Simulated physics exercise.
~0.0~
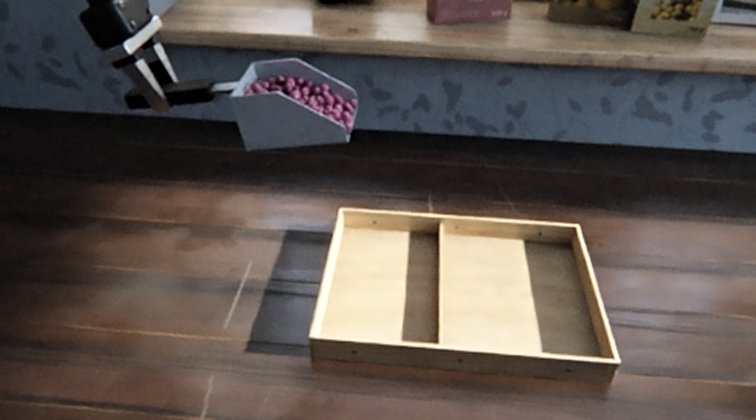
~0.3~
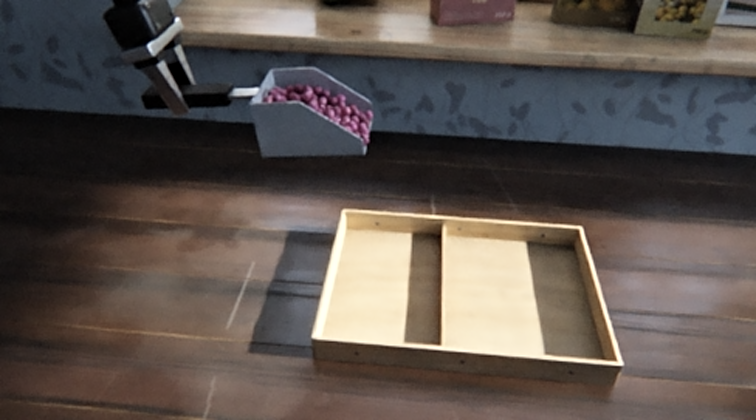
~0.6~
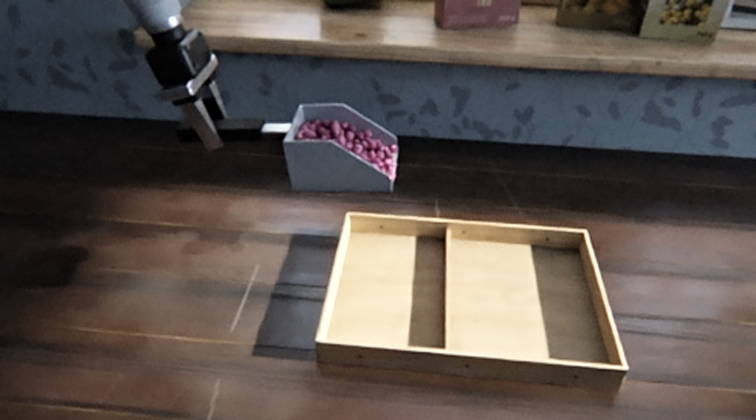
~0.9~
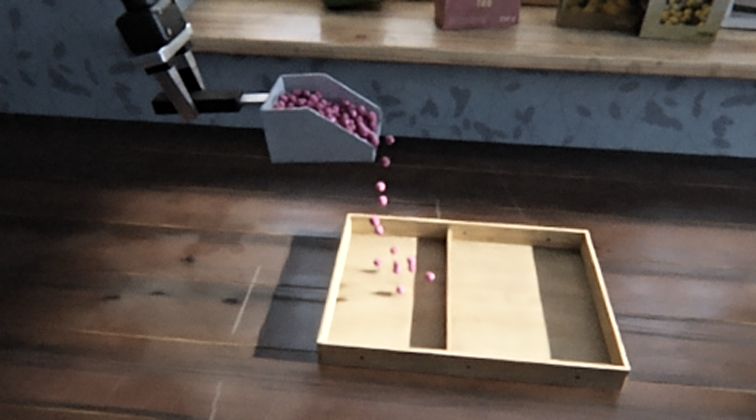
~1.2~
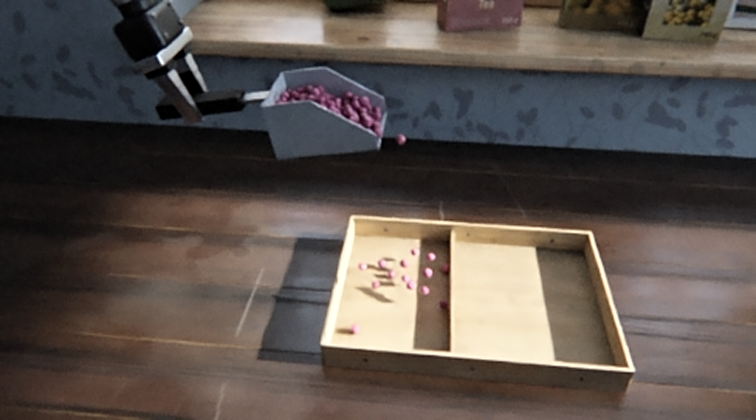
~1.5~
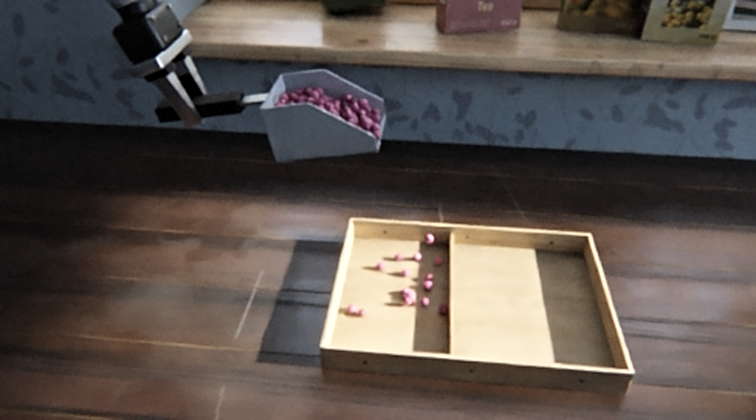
To begin with, a robot arm holds a grey scoop heaped with small pink beads above a dark wooden table, where a shallow wooden tray with a dividing wall sits in sunlight. The arm carries the scoop to the right and lowers it toward the tray. It then draws back slightly to the left and rises, and a thin stream of beads spills over the front edge into the tray's left part. The scoop tips back and the trickle dwindles to a last bead. Finally the scoop hangs still, mostly full, with a few beads scattered in the left part.
